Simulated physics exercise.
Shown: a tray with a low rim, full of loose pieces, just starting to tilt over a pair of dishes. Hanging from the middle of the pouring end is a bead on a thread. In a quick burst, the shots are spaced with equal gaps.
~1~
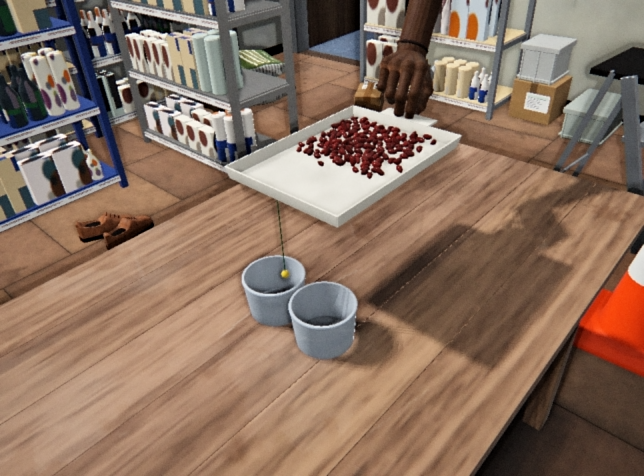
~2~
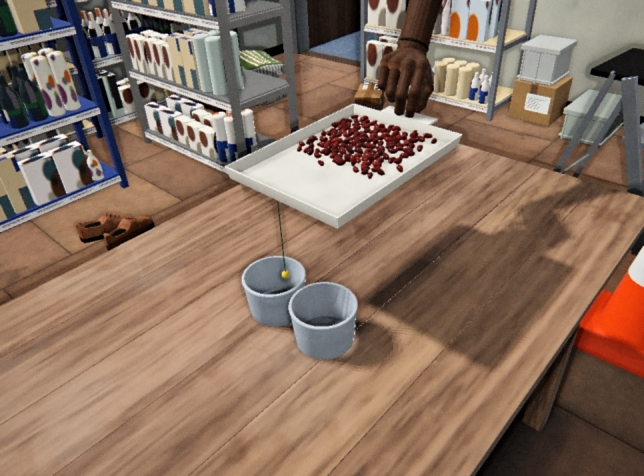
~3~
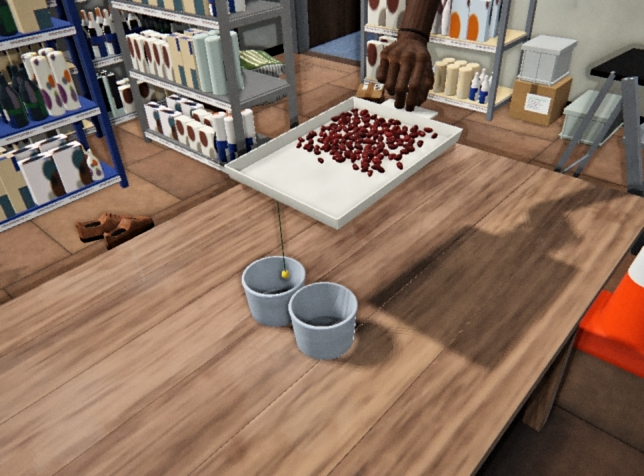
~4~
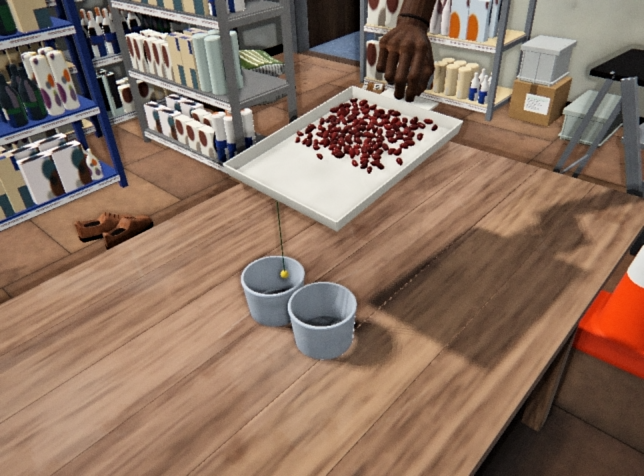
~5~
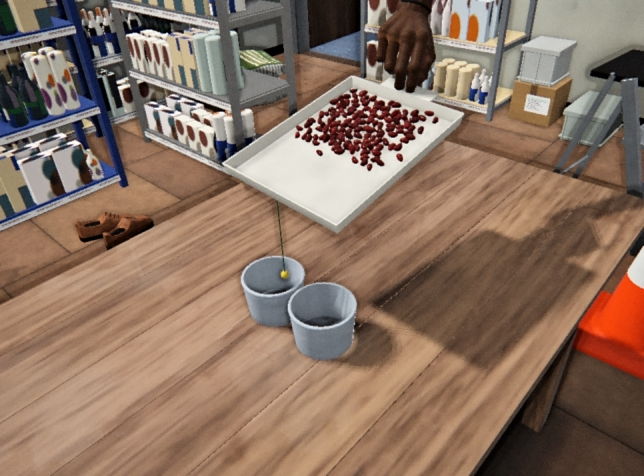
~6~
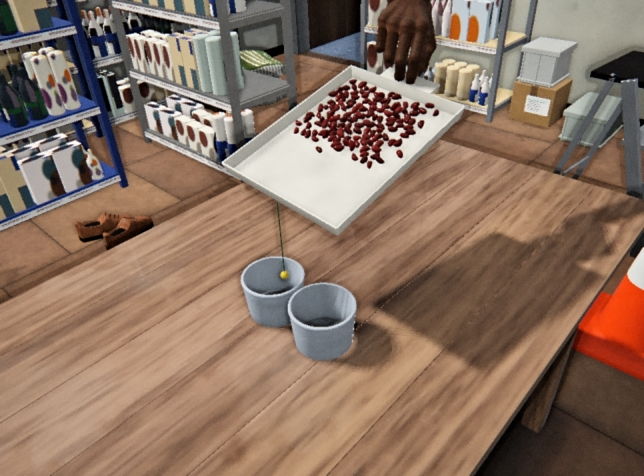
A hand slowly raises the far end of a white tray of dark red beans.
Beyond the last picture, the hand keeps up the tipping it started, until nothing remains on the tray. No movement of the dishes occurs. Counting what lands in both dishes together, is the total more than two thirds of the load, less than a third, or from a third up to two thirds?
The catch is going to be fair, a third to two thirds of the load.
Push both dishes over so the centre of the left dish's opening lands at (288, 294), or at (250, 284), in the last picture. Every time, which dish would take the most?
Try one: The dish on the right-hand side; try two: The dish on the right-hand side.
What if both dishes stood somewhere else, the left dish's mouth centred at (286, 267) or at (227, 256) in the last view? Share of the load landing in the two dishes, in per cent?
About 20 per cent, then about 0 per cent.
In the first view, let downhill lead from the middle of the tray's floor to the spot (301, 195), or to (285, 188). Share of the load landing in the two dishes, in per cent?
I'd say some 20 in a hundred at first, then 10 in a hundred.
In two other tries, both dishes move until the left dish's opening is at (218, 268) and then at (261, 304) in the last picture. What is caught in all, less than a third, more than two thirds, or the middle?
Case one, less than a third; case two, the middle third.
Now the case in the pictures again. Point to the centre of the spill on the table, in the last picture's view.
Look around (290, 401) in the last picture.
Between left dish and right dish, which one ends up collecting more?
I'd go with the right of the two.
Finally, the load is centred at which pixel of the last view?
The centre settles at about (318, 346).
Just after the last frame, tray tipped steeply; the larger part on the tray; just a few outside both; about a tenth in the air.
A moment on, tray tipped right over; roughly half on the tray; about a tenth in the right dish; roughly a third outside both; about a tenth in the air.
Further on, tray tipped past a quarter turn; roughly half in the right dish; roughly half outside both.
When it is over, tray tipped past a quarter turn; roughly half in the right dish; not one in the left dish; roughly half outside both.
